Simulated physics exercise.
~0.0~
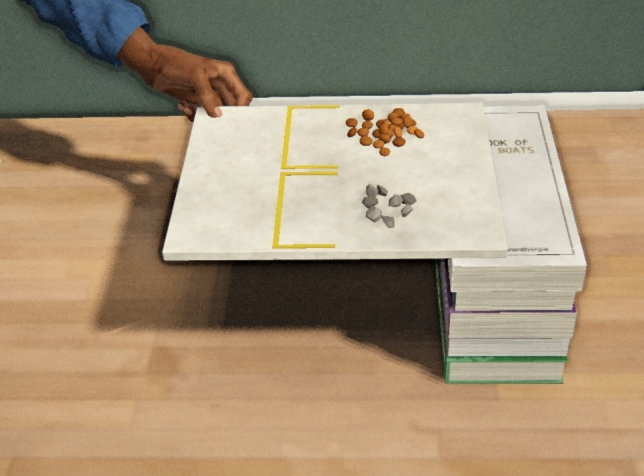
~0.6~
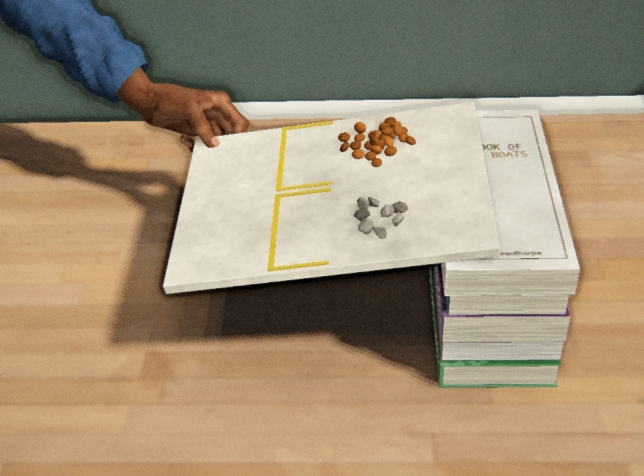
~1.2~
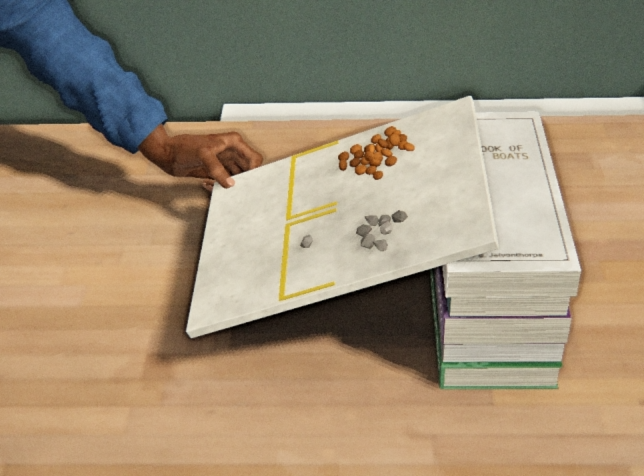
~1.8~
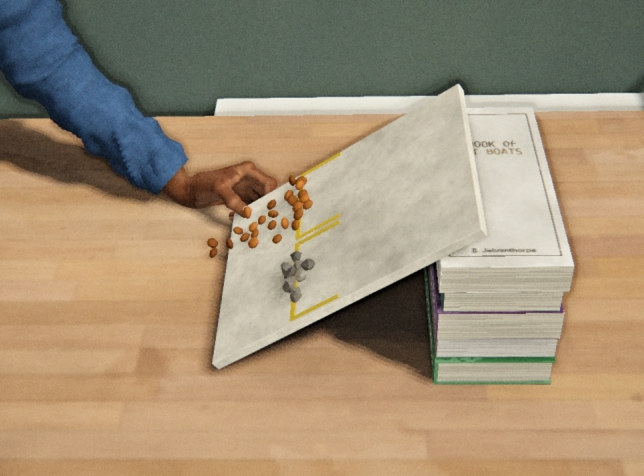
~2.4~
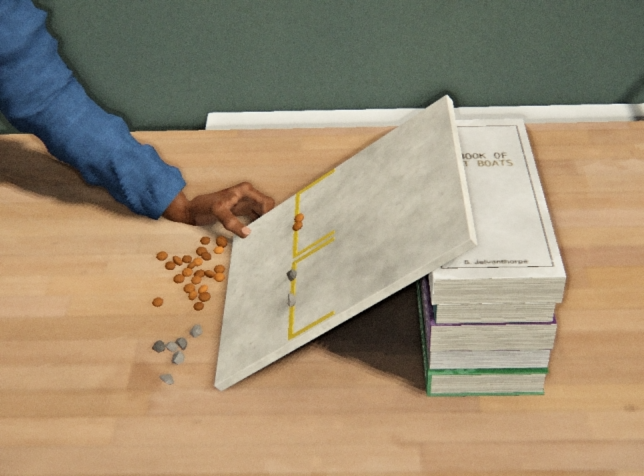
Orange and grey pebble-like pieces sliding down a board tilted by a hand against books, most spilling past yellow barriers onto the counter.
